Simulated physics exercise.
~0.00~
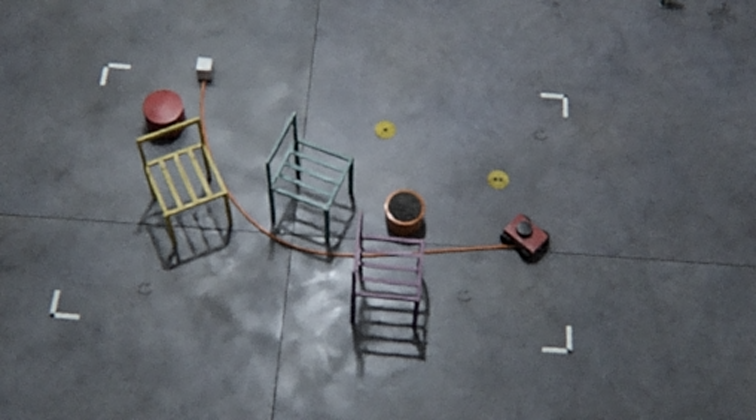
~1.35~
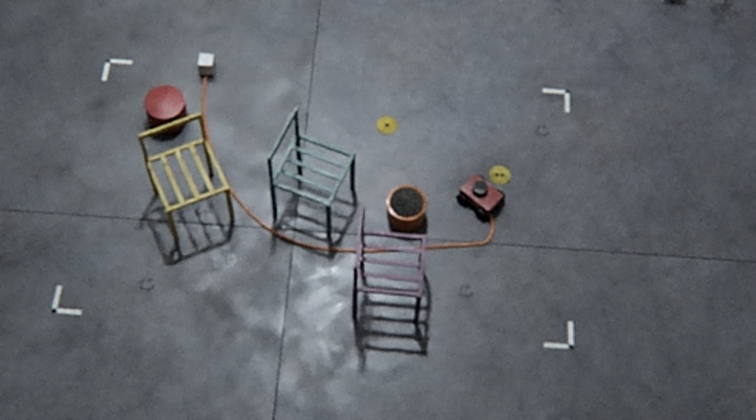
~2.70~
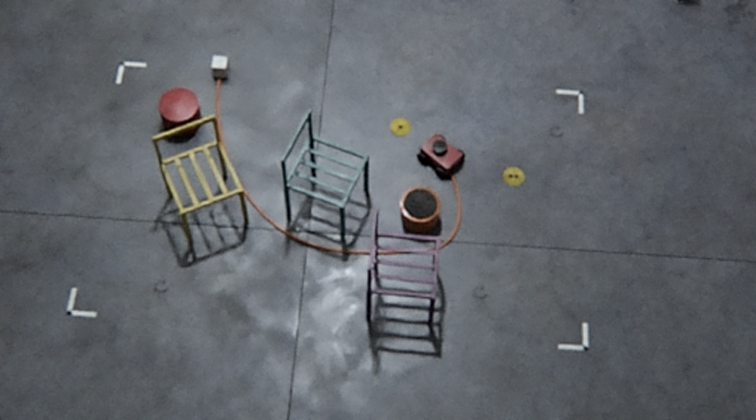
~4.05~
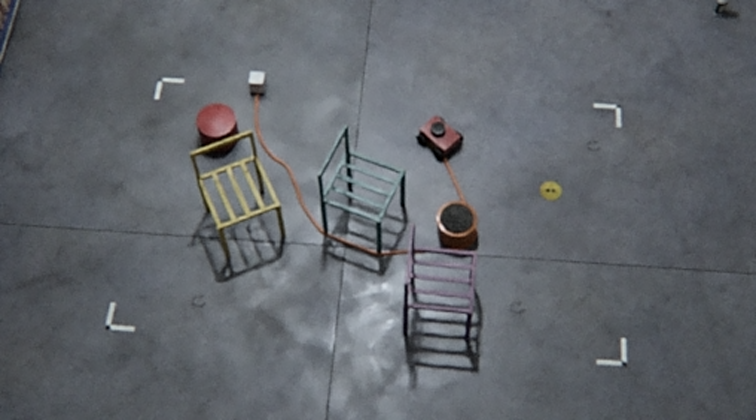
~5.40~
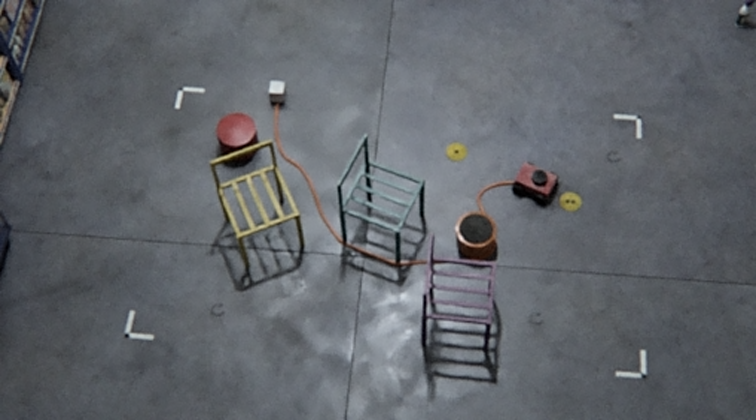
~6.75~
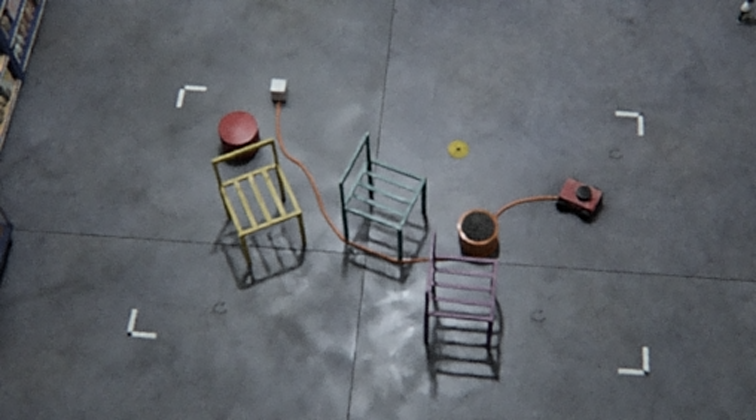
At first, a small red cart sits to the right of the chairs on a grey shop floor, its orange lead running past the red tub, through the furniture and below the orange pot to a small white box. The cart heads up and left past one yellow mark, the lead bending after it around the pot. It carries on to the other yellow mark and covers it, drawing the lead against the pot. Then it turns back to the right. It ends over the right-hand mark, the lead curving from the pot, which has hardly stirred, while the chairs and tub stay put.
